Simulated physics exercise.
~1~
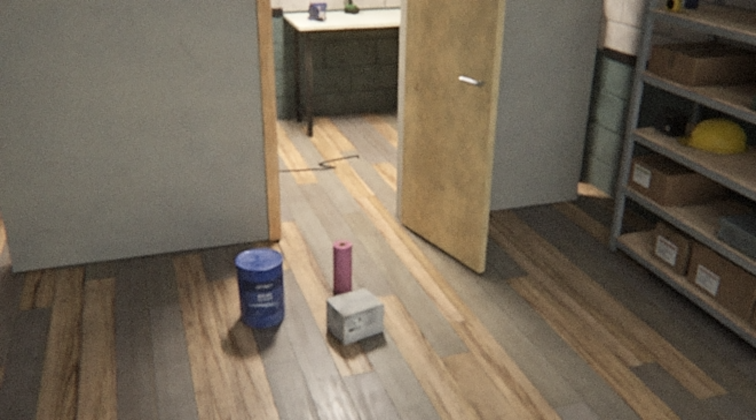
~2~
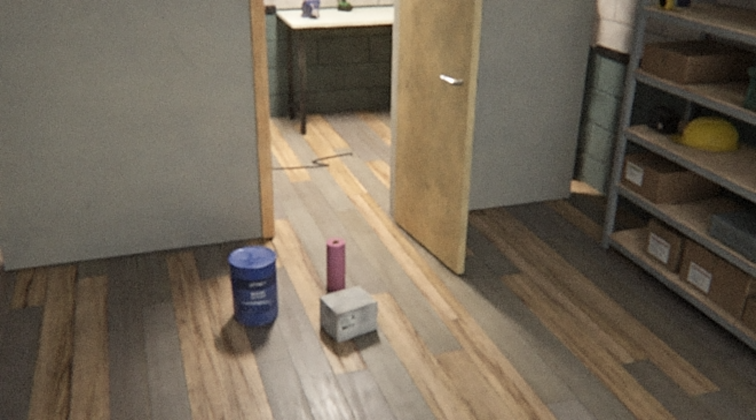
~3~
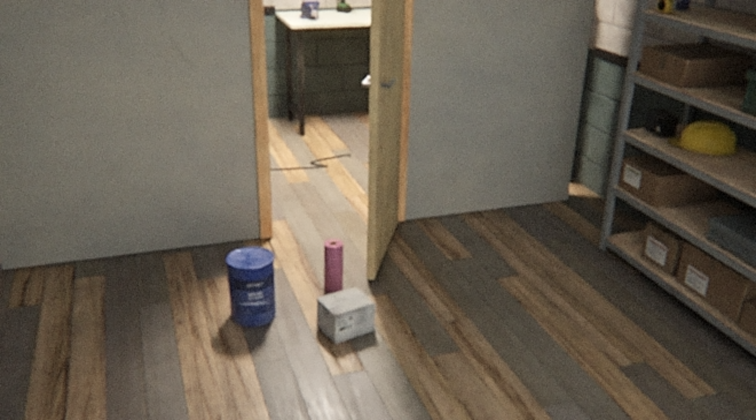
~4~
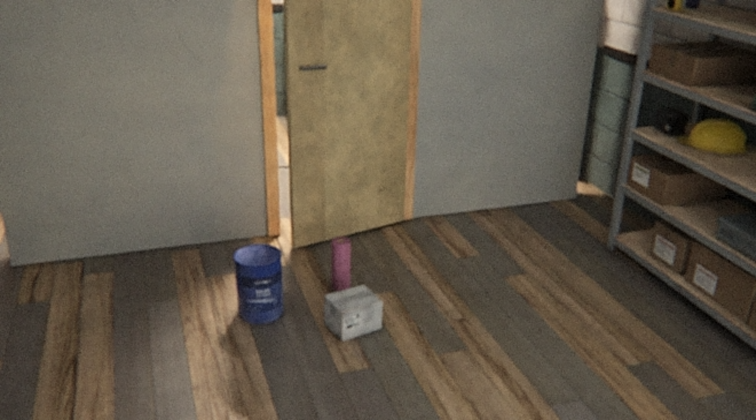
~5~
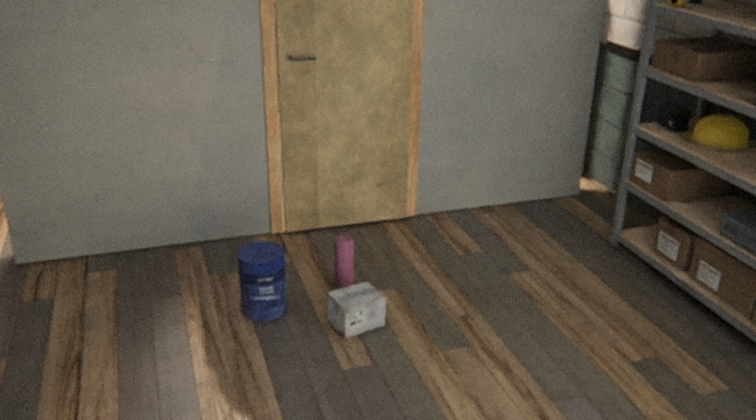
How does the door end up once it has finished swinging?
The door ends up fully shut, sitting flush in its frame with the room behind it hidden from view.
A tan door with a metal handle stands wide open in a grey wall, seen from slightly above in a wood-floored storeroom by a gently swaying camera. Through the doorway a table and a dark cord on the floor are visible. In front stand a blue pail, an upright pink roll and a small white parcel, while shelves with boxes and a yellow helmet line the right side. The door swings away from the viewer and leftward, steadily narrowing the gap. It finally closes flush in its frame, and the three objects remain where they stood.
